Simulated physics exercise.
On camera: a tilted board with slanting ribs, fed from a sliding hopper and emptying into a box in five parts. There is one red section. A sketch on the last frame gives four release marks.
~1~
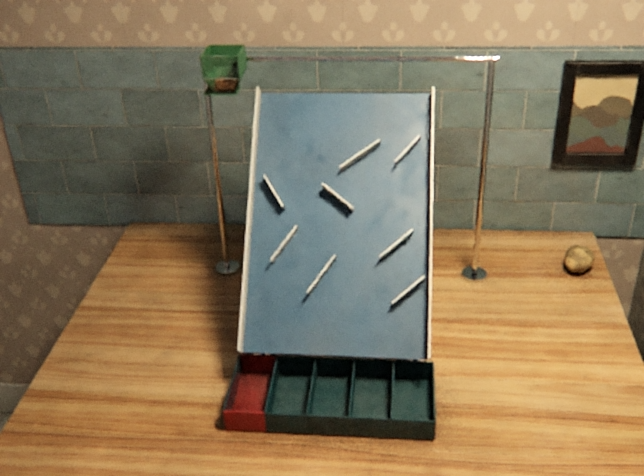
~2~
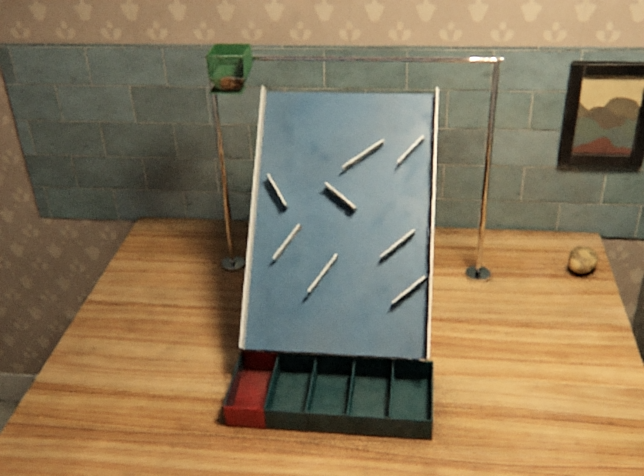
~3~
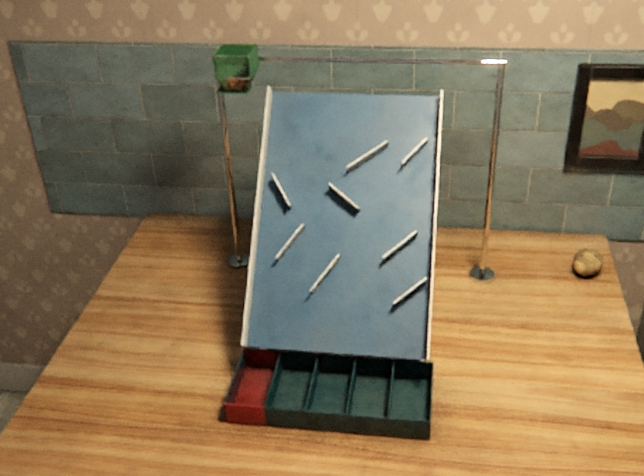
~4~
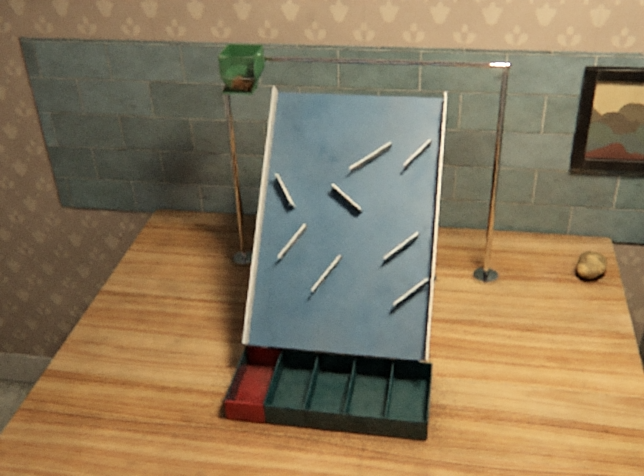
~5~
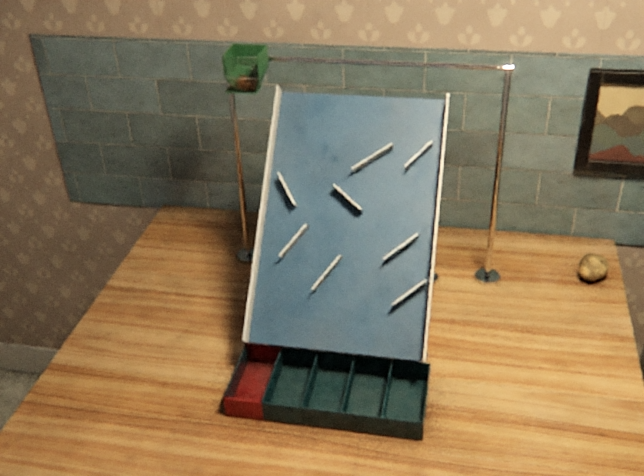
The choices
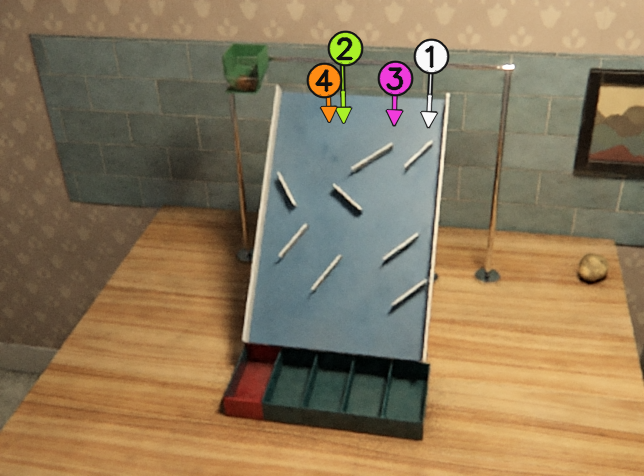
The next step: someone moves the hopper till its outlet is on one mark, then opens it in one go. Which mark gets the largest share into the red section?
Best: 4.
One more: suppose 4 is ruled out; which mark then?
2 it is.
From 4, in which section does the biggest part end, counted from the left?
The first from the left.
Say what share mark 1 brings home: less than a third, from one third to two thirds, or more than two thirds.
Mark 1 gives less than a third.
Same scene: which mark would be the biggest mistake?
1.
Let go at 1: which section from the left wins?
It is the third one.
On the marked copy, mark 1 meets the board at (428, 121); mark 2 meets the board at (343, 117); mark 3 meets the board at (394, 119); mark 4 meets the board at (329, 116).
Choosing 1, a stray few in the red section, most in other sections, a small part outside the box.
Choosing 2, about a third in the red section, about half in other sections, a small part outside the box.
Choosing 3, about a quarter in the red section, about two thirds in other sections, a small part outside the box.
Choosing 4, about half in the red section, about a third in other sections, a small part outside the box.
